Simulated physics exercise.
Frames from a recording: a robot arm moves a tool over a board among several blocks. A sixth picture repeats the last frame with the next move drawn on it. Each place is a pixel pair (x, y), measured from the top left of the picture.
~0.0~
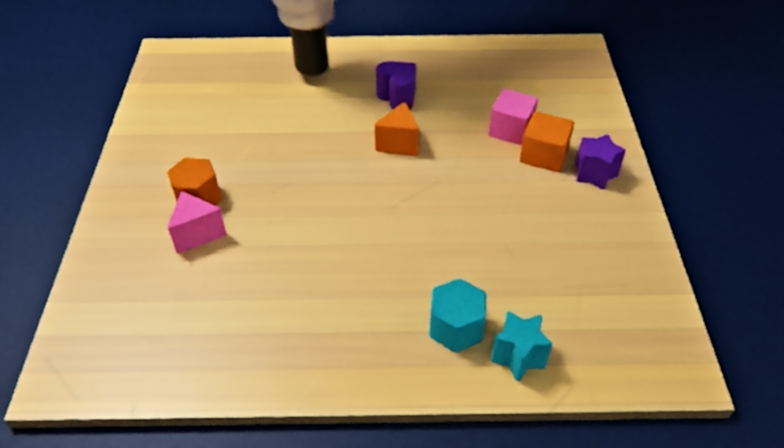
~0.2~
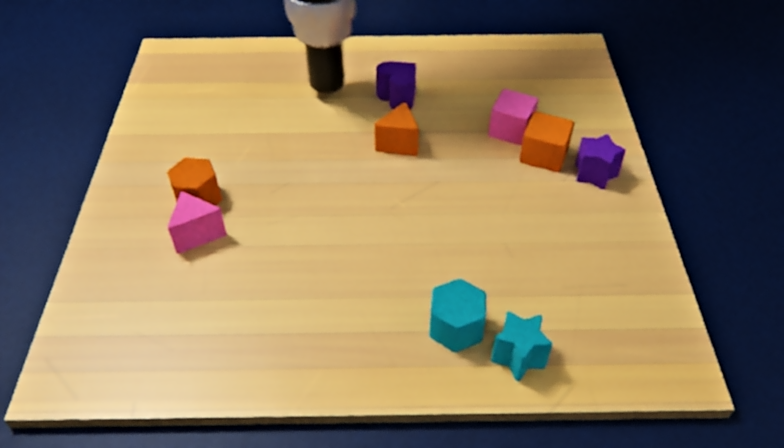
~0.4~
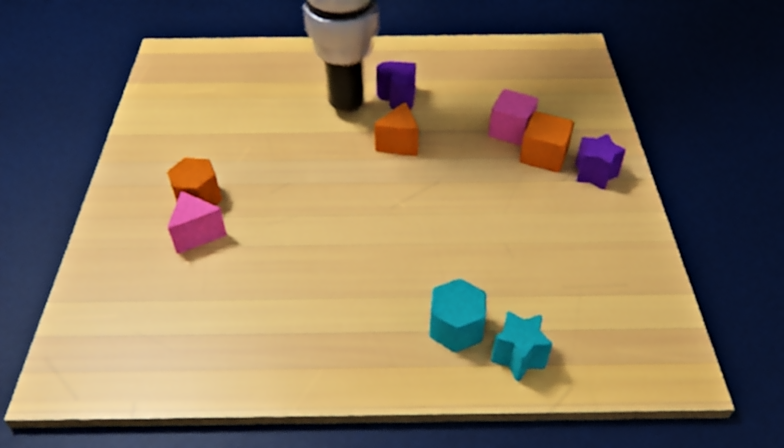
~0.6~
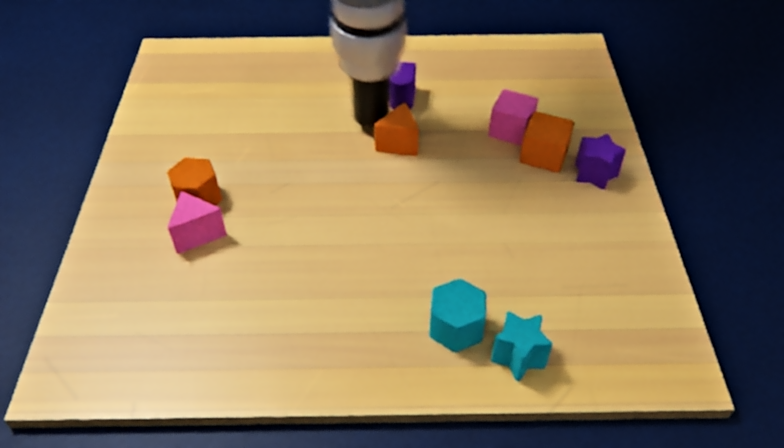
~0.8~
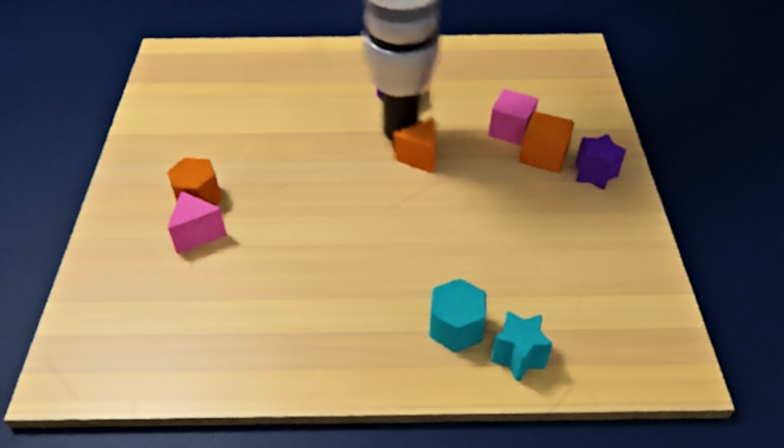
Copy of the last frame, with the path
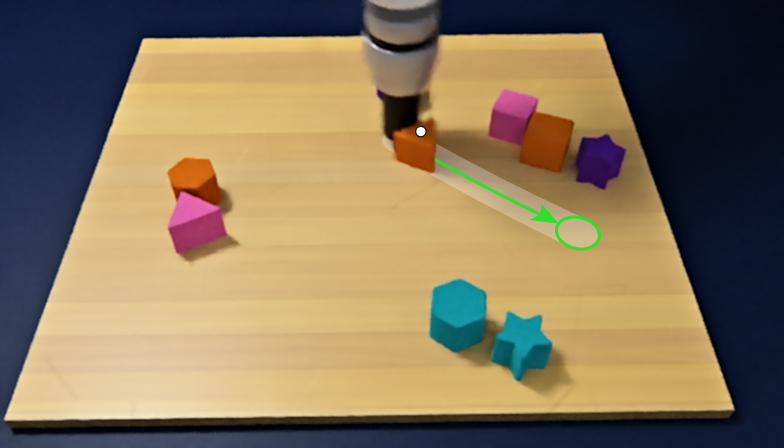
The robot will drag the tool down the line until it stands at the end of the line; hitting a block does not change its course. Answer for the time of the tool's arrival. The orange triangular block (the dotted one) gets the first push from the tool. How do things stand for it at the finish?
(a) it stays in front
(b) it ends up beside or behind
Correct choice: B.
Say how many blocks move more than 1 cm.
The answer is a single block.
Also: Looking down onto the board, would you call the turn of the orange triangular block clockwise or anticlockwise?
It spins clockwise.
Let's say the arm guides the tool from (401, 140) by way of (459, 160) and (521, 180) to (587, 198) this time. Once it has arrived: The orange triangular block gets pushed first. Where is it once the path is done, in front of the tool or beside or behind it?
Left aside or behind.
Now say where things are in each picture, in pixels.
Tip of the tool (312, 66), middles of tops, purple heart-shaped block (398, 71), orange triangular block (399, 117), in the first picture.
Tool (327, 83), nothing pushed, in the second picture.
Tool (347, 100), nothing pushed, in the third picture.
Tool (372, 115), nothing pushed, in the fourth picture.
Tool (401, 130), purple heart-shaped block hidden, orange triangular block (421, 132), in the fifth picture.
The line goes from (401, 140) over (483, 185) to (578, 233); the dot is on the orange triangular block.
The first path, step by step. One third of the way, tool (455, 160); orange triangular block (475, 165), turned 15° clockwise.
Two thirds of the way, tool (516, 192); orange triangular block (528, 202), turned 35° clockwise.
At the end, tool (581, 223); purple heart-shaped block unmoved; orange triangular block (543, 217), turned 65° clockwise.
